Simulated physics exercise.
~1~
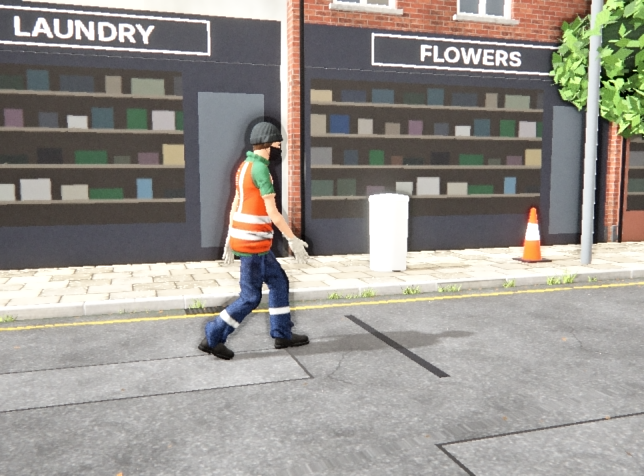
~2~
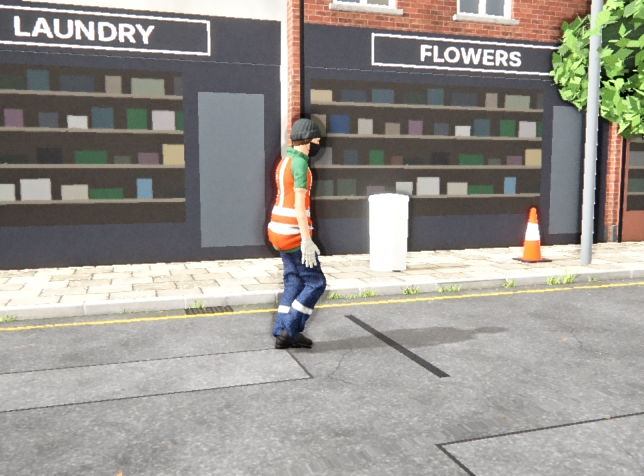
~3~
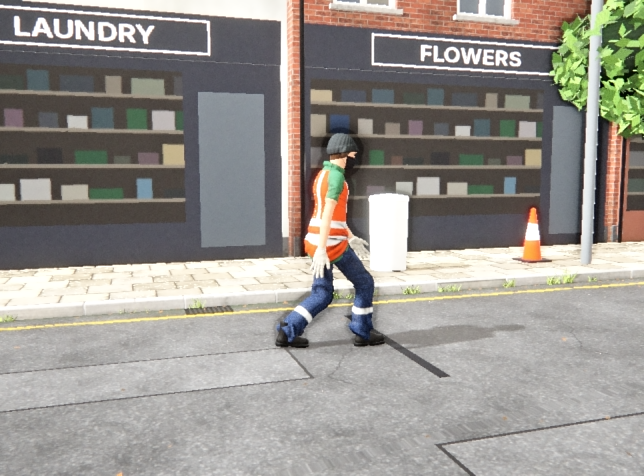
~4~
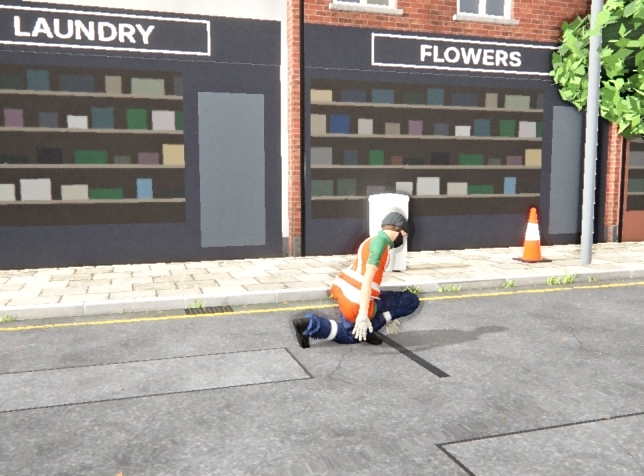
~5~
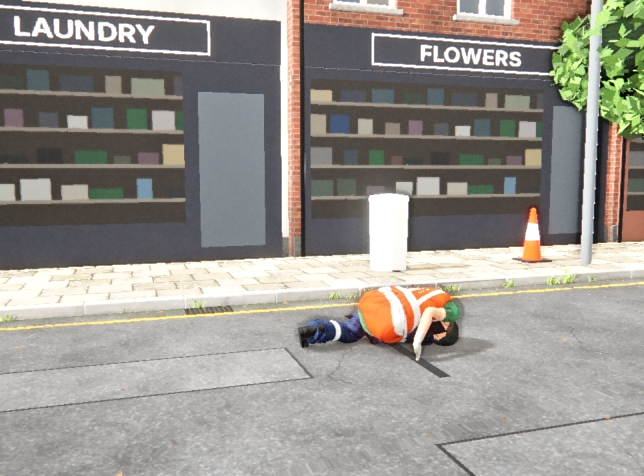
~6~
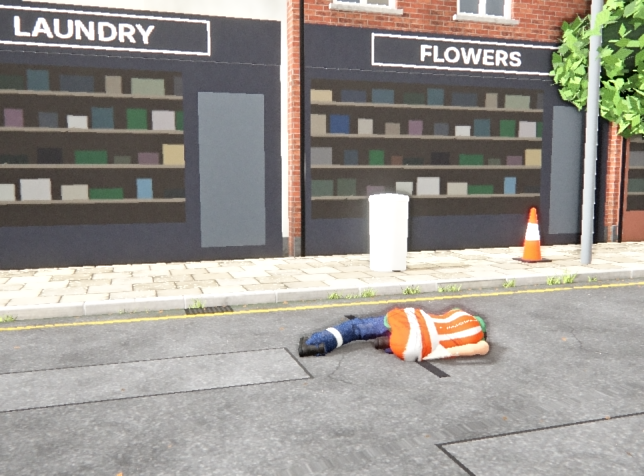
A worker in an orange vest walks right along the road, crumples, and lies still across a black strip.
